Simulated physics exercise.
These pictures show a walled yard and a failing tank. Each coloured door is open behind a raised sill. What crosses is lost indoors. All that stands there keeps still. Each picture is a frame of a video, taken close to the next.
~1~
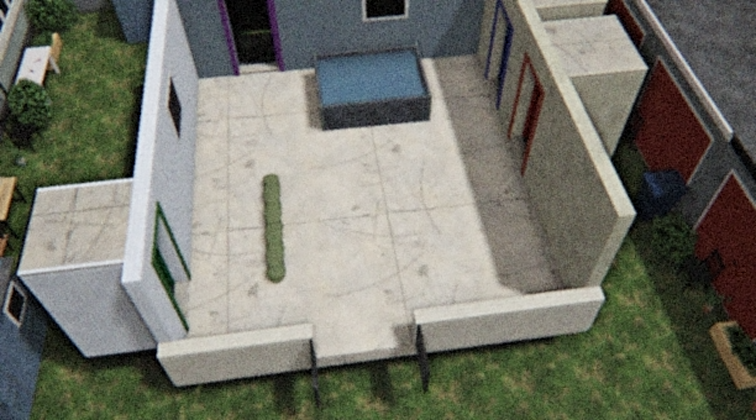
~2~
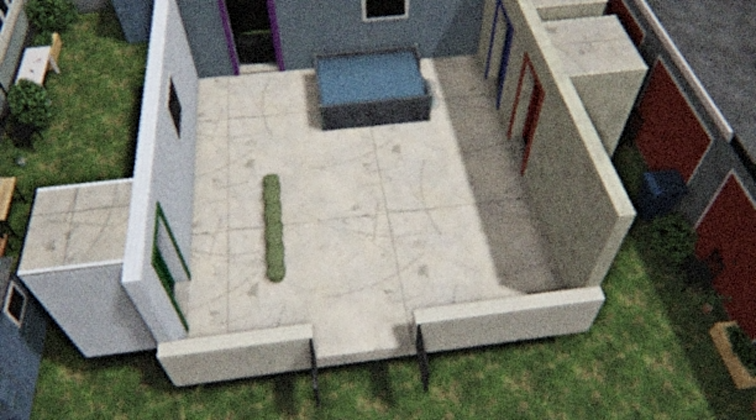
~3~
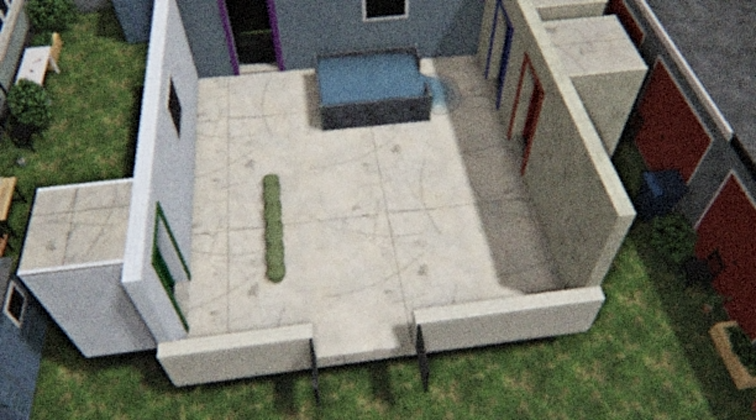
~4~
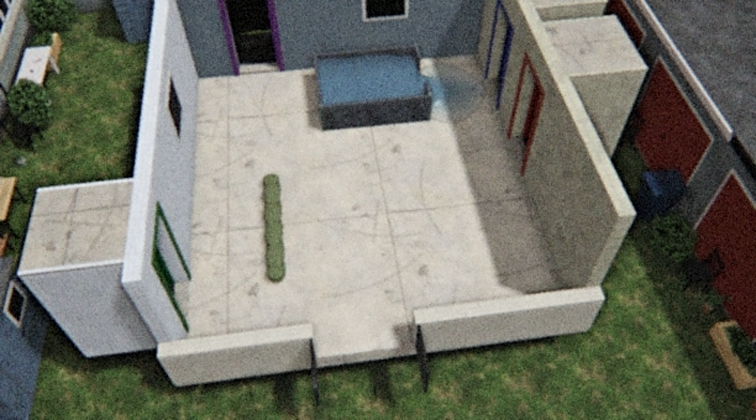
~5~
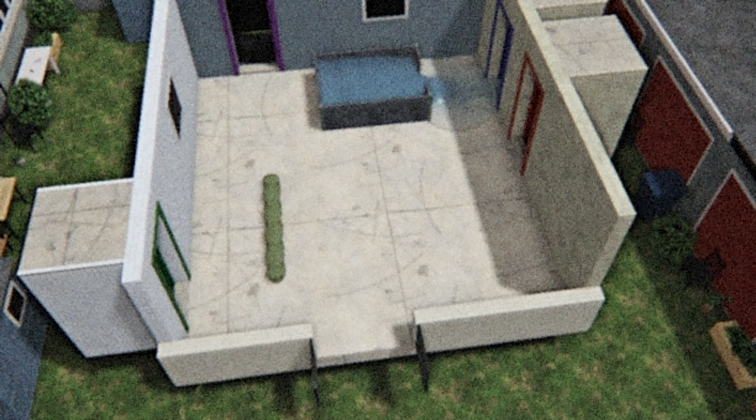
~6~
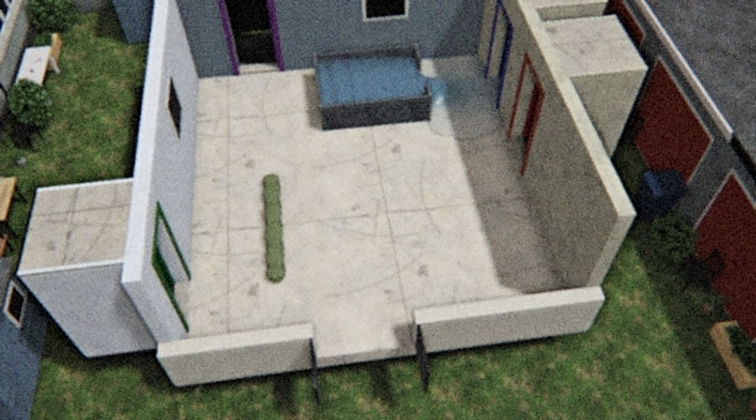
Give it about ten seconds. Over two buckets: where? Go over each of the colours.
The green door does not go over two buckets; the blue door goes over two buckets; the purple door does not go over two buckets; the red door does not go over two buckets.
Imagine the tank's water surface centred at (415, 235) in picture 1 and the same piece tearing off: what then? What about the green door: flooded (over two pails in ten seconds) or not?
Checking them one by one, the green door crosses the line.
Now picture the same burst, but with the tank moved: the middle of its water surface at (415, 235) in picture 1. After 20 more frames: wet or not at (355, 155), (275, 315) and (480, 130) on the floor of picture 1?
As listed: Untouched, reached, reached.
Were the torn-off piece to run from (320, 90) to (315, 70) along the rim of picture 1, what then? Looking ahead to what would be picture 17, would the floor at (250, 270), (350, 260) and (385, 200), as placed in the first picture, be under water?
The first point is spared, the second spared, the third spared.
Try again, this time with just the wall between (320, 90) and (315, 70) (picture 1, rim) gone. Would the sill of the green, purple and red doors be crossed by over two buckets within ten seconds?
Green exceeds the limit, purple exceeds the limit, red stays within the limit.
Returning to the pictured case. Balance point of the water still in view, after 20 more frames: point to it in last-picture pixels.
That puts it at around (407, 106).
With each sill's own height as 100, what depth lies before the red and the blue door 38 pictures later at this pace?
Depth ratios, approx.: 40 and 460 percent.
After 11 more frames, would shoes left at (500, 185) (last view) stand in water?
Looking there, it would be swamped.
A moment on, water covers 10 % of the floor; the green door not reached, the blue door far over two buckets in, the purple door not reached, the red door wet at the sill, nothing in.
Next, water covers 15 % of the floor; the green door not reached, the blue door far over two buckets in, the purple door not reached, the red door wet at the sill, nothing in.
Then, water covers 30 % of the floor; the green door not reached, the blue door far over two buckets in, the purple door not reached, the red door wet at the sill, nothing in.
Later, water covers 40 % of the floor; the green door not reached, the blue door far over two buckets in, the purple door wet at the sill, nothing in, the red door wet at the sill, nothing in.
In the end, water covers 60 % of the floor; the green door not reached, the blue door far over two buckets in, the purple door wet at the sill, nothing in, the red door wet at the sill, nothing in.
